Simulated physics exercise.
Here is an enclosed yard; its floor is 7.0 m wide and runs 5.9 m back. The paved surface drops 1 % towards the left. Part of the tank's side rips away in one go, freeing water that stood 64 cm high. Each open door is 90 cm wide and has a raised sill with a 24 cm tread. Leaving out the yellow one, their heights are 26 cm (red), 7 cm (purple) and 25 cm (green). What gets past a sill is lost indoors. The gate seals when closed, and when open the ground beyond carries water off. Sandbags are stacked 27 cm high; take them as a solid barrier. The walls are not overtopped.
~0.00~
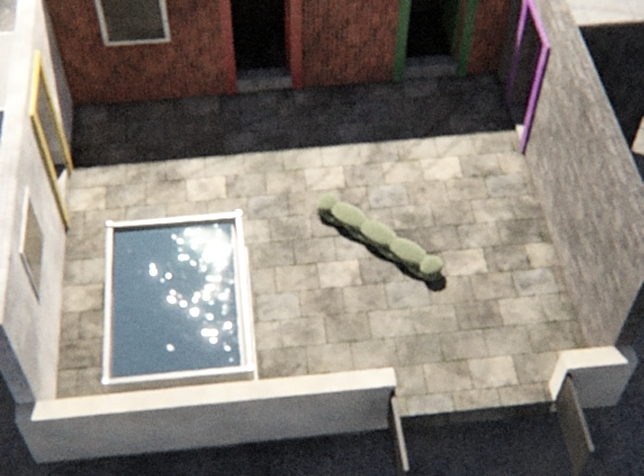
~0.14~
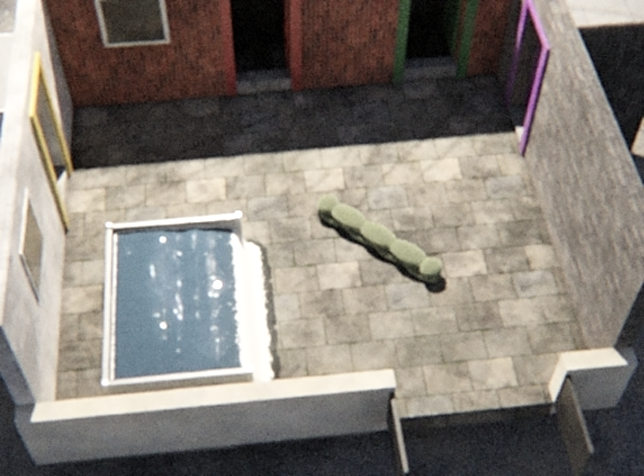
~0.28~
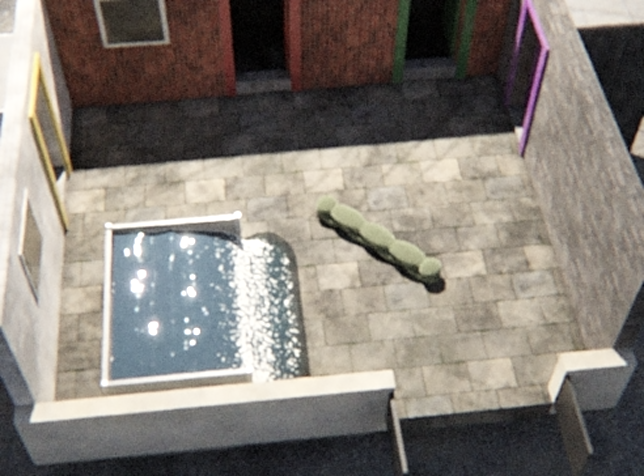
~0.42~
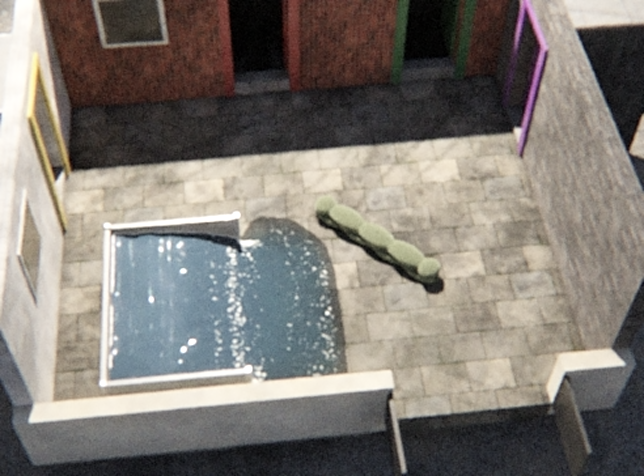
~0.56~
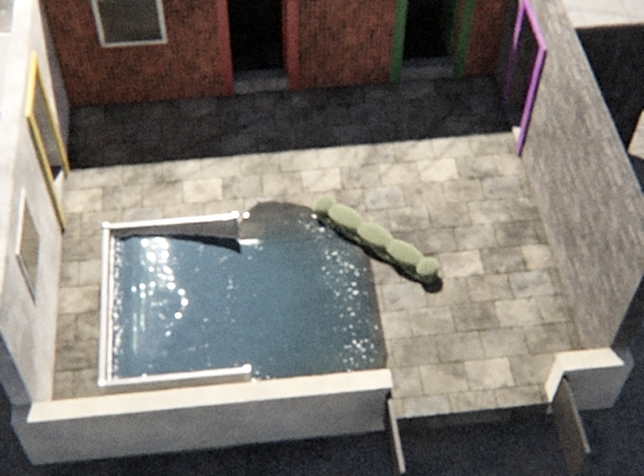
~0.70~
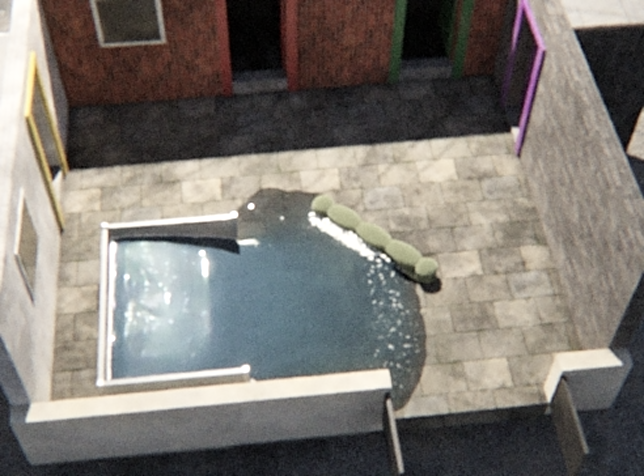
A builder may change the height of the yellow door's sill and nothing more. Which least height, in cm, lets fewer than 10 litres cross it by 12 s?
About 7 cm.
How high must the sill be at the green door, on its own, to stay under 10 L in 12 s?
Roughly 10.5 cm at green.
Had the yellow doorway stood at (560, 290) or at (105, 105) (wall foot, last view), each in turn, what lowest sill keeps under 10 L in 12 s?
Roughly 24 and 8.0 cm.
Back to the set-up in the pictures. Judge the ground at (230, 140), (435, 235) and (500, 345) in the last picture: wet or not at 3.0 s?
In that order: Wet, dry, flooded.
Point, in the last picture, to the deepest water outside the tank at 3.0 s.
At about (538, 374).
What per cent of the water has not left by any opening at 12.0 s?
About 66 per cent.
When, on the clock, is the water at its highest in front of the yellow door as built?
Around 10.0 s.
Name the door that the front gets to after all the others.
The yellow one.
After 1.4 s water covers 30 % of the floor, deepest (33 cm) near (394, 275); it has not reached the yellow door.
After 3.0 s water covers 45 % of the floor, deepest (30 cm) near (538, 374); it has not reached the yellow door.
After 12.0 s water covers 90 % of the floor, deepest (14 cm) near (49, 436); 9 cm at the yellow door, 0 litres in over its 24 cm sill.
At the yellow door as built, the water arrived by 6.0 s and peaked near 10 cm at 10.0 s.
Run again over the same 12 s with other heights there, 20 litres in over 6 cm, 5 litres over 8 cm. The limit of 10 litres is kept from about 7 cm up.
